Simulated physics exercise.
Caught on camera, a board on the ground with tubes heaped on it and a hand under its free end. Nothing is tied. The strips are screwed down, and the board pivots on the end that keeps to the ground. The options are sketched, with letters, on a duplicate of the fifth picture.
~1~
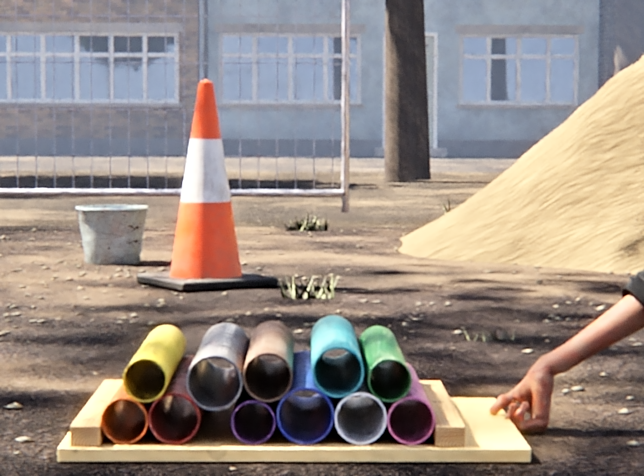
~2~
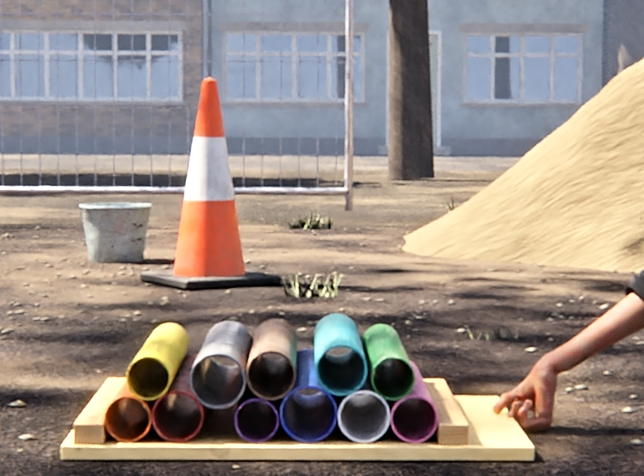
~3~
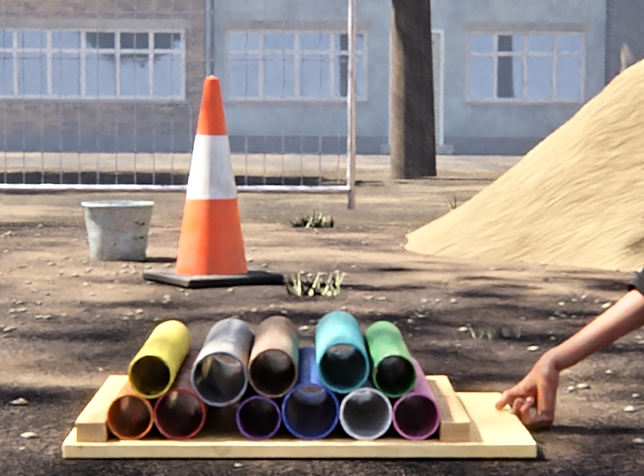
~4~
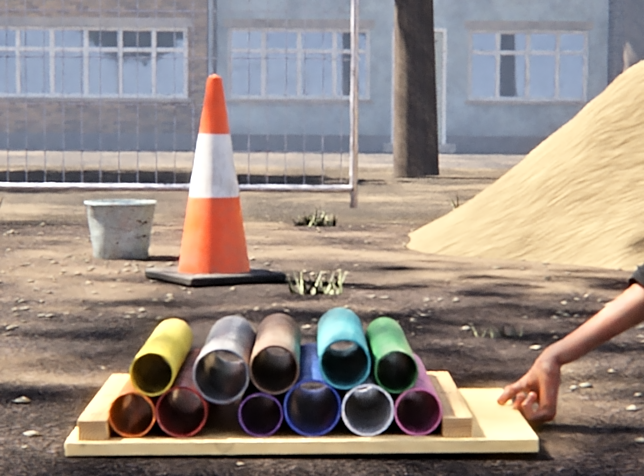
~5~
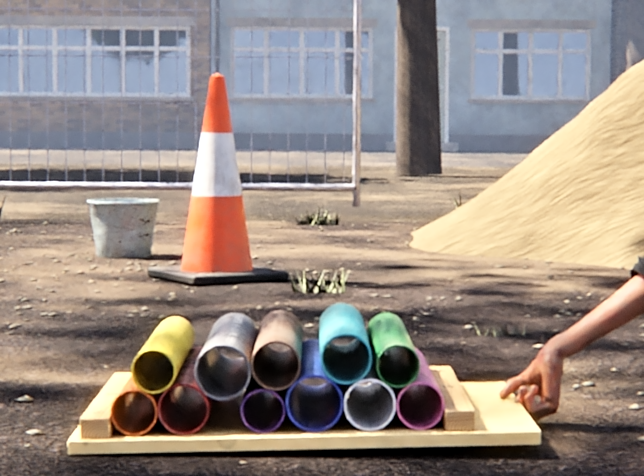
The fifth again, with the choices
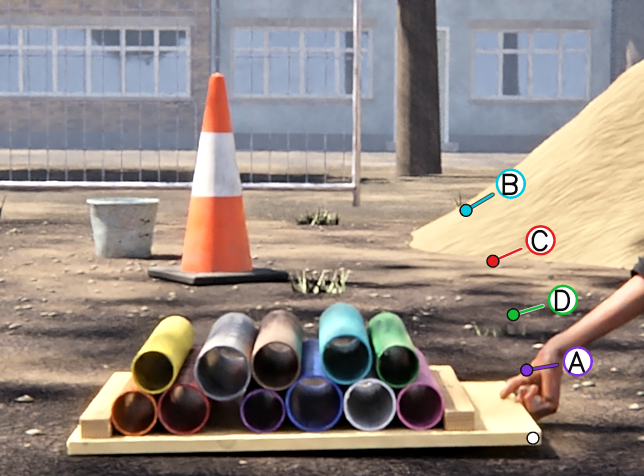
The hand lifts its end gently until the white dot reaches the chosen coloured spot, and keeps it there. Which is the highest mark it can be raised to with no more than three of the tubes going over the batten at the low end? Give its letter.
Mark B is as high as it can go.
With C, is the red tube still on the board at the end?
Yes, with C.
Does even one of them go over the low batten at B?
Yes.
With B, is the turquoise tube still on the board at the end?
Yes.
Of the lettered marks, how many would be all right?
The number is four.
On the marked copy, A at (527, 370); B at (466, 210); C at (493, 261); D at (513, 315); the white dot at (533, 438).
Following B. Soon after the start, board at 18°.
Later, board at 31°.
In the end, board at 31°, three over the low batten (brown, yellow, grey).
As for the rest, A none over the low batten; C three over the low batten (brown, yellow, grey); D two over the low batten (yellow, grey).
